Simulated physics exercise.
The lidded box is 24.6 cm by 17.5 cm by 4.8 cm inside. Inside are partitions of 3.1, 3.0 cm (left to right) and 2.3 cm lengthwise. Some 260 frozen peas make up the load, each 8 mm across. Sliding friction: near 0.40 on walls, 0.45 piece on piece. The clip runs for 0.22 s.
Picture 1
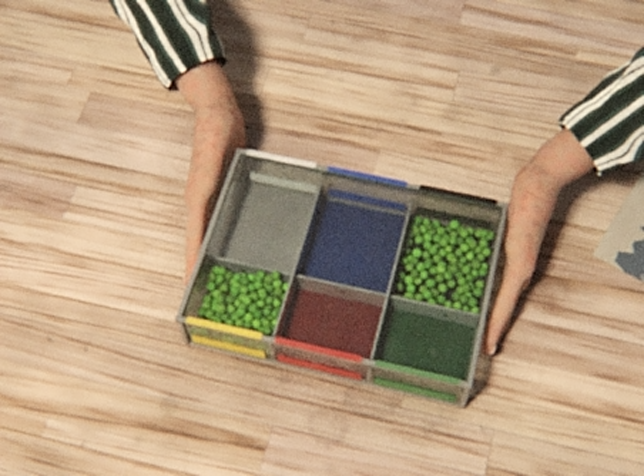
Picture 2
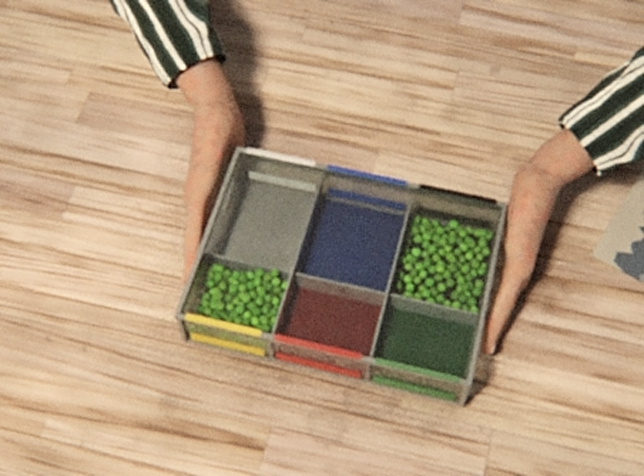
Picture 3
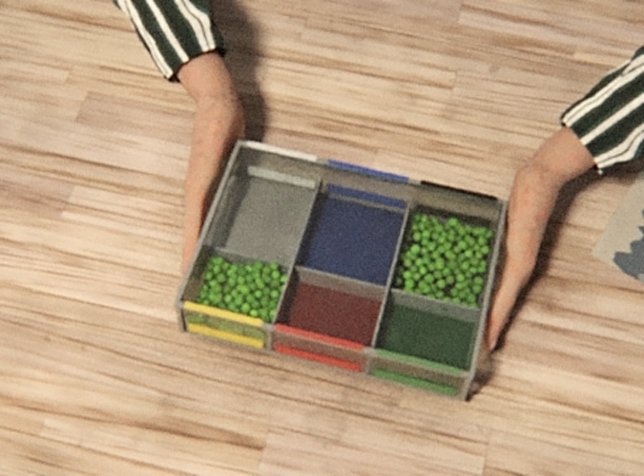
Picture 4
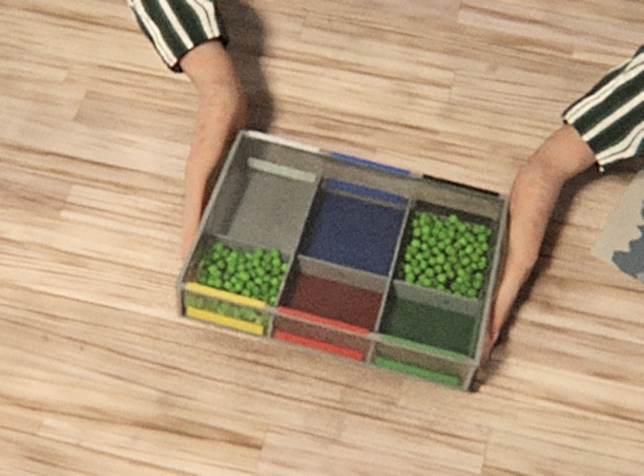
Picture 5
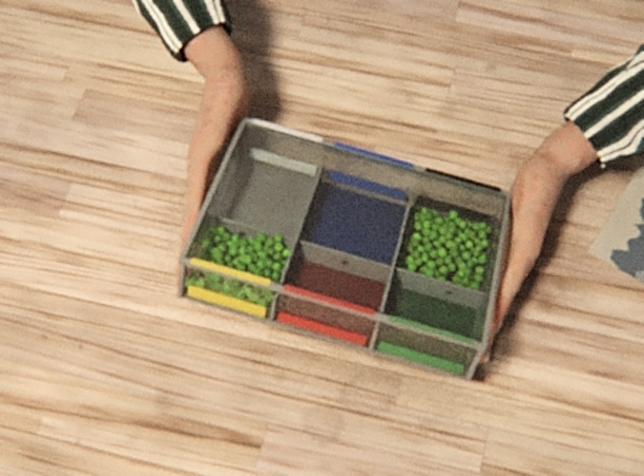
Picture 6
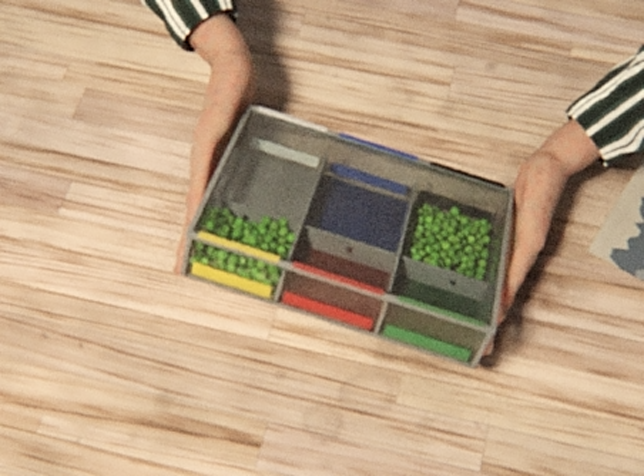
Clear divided box of green peas being tilted gradually by two hands in striped sleeves, its far side rising above a wooden surface.
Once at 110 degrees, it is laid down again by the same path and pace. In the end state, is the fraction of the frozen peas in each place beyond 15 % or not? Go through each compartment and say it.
Red: Not beyond, blue: Beyond, green: Not beyond, yellow: Not beyond, white: Not beyond, black: Beyond.
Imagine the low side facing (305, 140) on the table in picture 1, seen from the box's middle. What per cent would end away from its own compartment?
I'd say close to 65 %.
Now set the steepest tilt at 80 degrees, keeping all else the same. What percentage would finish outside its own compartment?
That works out to close to 40 percent.
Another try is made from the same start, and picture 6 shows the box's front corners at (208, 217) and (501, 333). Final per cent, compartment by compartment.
Each compartment ends with, in per cent, red 0, blue 30, green 0, yellow 5, white 5 and black 65.
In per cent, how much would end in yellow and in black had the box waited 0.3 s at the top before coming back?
In that case yellow keeps 0% and black keeps 55%.
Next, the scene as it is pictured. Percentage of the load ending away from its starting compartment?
About 55 %.
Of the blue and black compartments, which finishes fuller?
Answer: Black.
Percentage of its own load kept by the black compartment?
That comes out at about 100 percent.
Then, 0.80 s after the last picture, tilt 110 degrees; blue 20 %, yellow 10 %, white 20 %, black 50 %.
Then, 1.33 s after the last picture, tilt 48 degrees; blue 35 %, white 10 %, black 55 %.
Then, 1.92 s after the last picture, tilt 0 degrees; blue 35 %, white 10 %, black 55 %.
In the end, red 0 %, blue 35 %, green 0 %, yellow 0 %, white 10 %, black 55 %.
